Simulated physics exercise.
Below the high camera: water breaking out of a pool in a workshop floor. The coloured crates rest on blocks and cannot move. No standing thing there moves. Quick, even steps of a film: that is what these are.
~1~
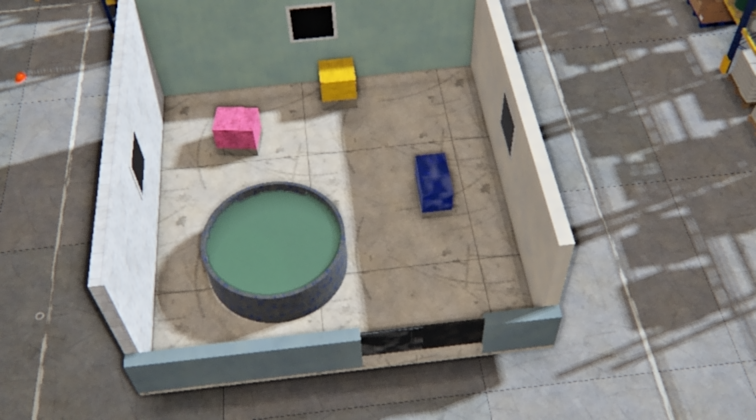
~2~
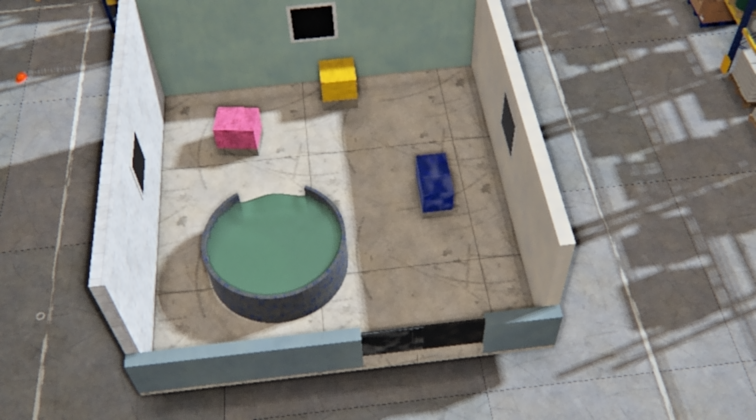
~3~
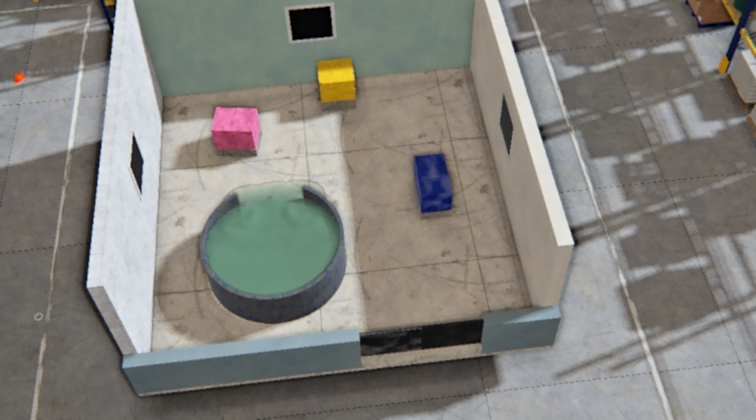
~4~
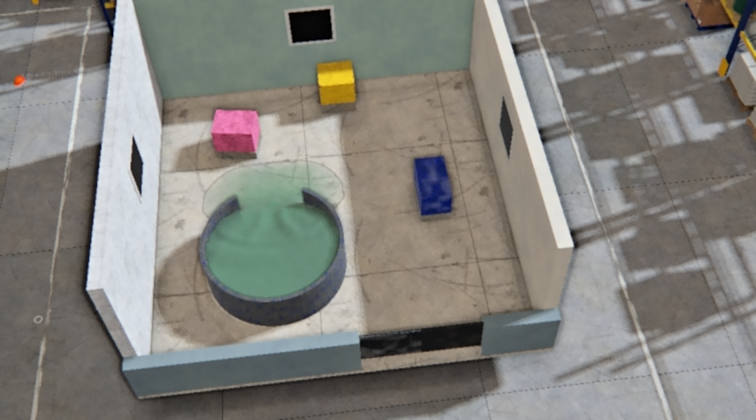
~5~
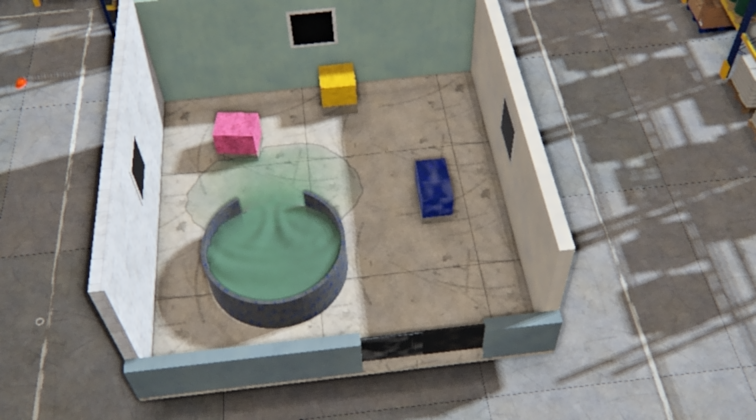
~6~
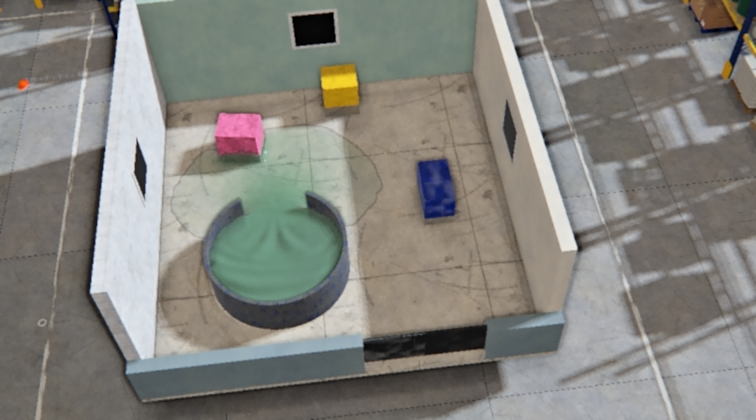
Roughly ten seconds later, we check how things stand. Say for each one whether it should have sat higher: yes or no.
Pink crate - yes; yellow crate - yes; blue crate - no.
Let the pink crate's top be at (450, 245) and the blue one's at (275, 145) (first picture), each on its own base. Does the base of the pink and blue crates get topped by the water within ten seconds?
The pink one stays untouched; the blue one is drenched.
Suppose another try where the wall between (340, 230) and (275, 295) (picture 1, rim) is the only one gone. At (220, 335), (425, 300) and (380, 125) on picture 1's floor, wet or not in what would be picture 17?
Spot one inundated, spot two inundated, spot three spared.
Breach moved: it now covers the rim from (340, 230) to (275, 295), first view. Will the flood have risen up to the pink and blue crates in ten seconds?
Log: Pink crate stays clear; blue crate is doused.
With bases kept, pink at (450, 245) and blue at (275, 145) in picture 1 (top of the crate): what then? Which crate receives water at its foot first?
I'd say the blue one comes first.
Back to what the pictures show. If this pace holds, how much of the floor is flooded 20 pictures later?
Estimated share: About 55 %.
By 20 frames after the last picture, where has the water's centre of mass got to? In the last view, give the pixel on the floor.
About (284, 182).
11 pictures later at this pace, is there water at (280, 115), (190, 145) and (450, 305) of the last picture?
Status by point, in sequence: Waterlogged; waterlogged; unwetted.
A moment on, water covers 30 % of the floor; the pink crate water round its plinth, the yellow crate water round its plinth, the blue crate water round its plinth.
Next, water covers 40 % of the floor; the pink crate water round its plinth, the yellow crate water round its plinth, the blue crate water round its plinth.
Then, water covers 55 % of the floor; the pink crate water round its plinth, the yellow crate water round its plinth, the blue crate water round its plinth.
Later, water covers 80 % of the floor; the pink crate water round its plinth, the yellow crate water round its plinth, the blue crate water round its plinth.
In the end, water covers 100 % of the floor; the pink crate was topped, the yellow crate was topped, the blue crate stayed above the water.
